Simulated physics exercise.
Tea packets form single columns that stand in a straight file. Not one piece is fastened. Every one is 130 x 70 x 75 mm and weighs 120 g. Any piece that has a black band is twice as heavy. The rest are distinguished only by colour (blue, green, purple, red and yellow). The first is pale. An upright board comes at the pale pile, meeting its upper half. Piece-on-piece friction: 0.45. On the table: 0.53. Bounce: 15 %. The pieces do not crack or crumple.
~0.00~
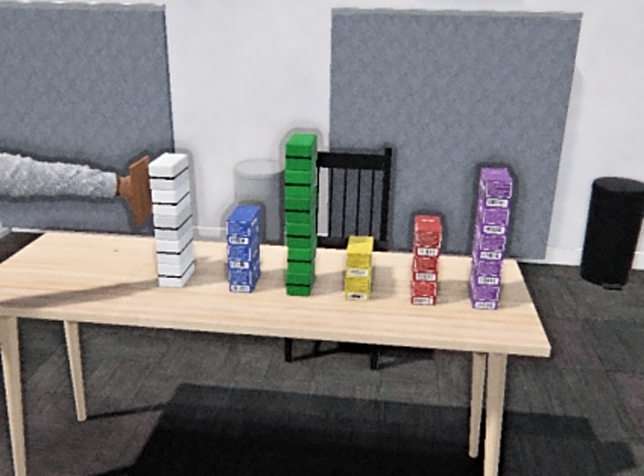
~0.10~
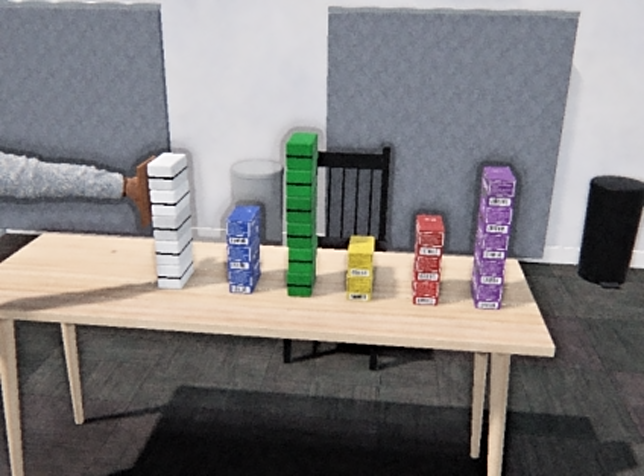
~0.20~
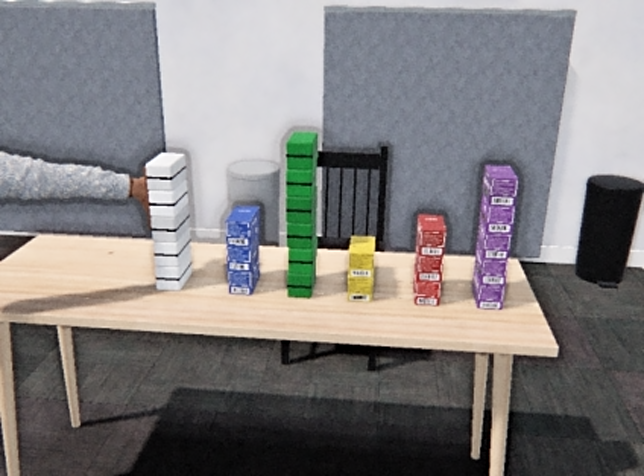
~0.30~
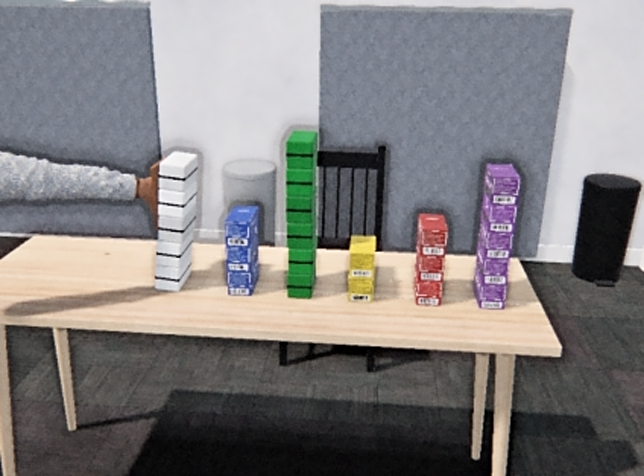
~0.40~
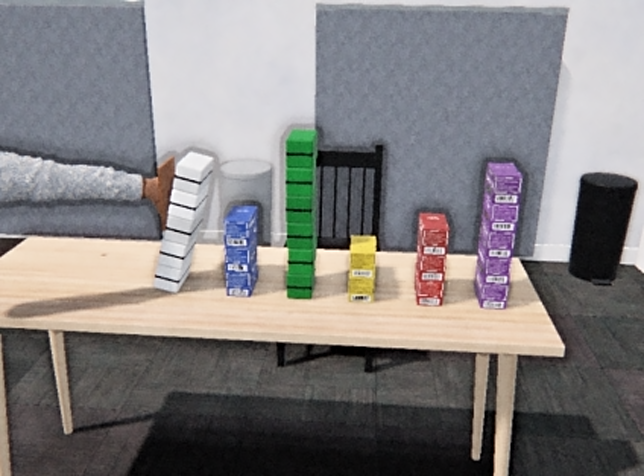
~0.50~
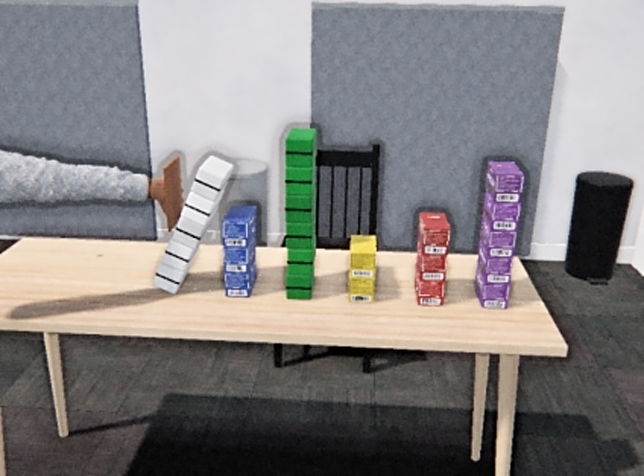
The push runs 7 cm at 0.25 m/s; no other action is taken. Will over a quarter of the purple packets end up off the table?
I expect the share to exceed a fourth.
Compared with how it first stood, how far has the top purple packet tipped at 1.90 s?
About 160°.
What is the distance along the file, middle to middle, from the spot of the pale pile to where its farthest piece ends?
About 56 cm along the file.
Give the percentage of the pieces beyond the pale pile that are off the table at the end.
25 per cent.
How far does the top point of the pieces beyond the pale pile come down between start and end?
About 28 cm lower.
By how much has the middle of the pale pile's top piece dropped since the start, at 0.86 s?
8 cm lower.
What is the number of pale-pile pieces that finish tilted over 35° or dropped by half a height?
I count 5 pale pieces.
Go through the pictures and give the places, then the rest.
In the first frame (places mark the middle of the side facing us; the camera moves round a little), board (133, 189) 50 mm short; top purple packet (498, 194); top blue packet (238, 233); the rest undisturbed.
Board (140, 190) 25 mm short; top purple packet (501, 193), in the second frame.
Board (147, 191) 1 mm in; top purple packet (504, 192), in the third frame.
Board (154, 191) 25 mm in, top of the pale pile leaning 6°; top purple packet (506, 191); the rest undisturbed, in the fourth frame.
Board (161, 192) 50 mm in, top of the pale pile leaning 14°; top purple packet (508, 190); the rest undisturbed, in the fifth frame.
Board (166, 192) 7 cm in, top of the pale pile leaning 24°; top purple packet (509, 189); top green packet (299, 153); the rest undisturbed, in the sixth frame.
After 0.86 s, 5 of the pale pile down; none of the 5 purple packets off the table (0 of 19 in all colours); top purple packet unmoved; top blue packet leaning 18°.
After 1.36 s, 5 of the pale pile down; none of the 5 purple packets off the table (0 of 19 in all colours); top purple packet leaning 52°; top green packet upside down.
After 1.90 s, 5 of the pale pile down; 4 of the 5 purple packets off the table (5 of 19 in all colours); top purple packet upside down; top green packet on its side.
By the end (2.2 s), 5 of the pale pile down; 4 of the 5 purple packets off the table (5 of 19 in all colours); top purple packet on its side; top green packet on its side. That is 80 per cent.
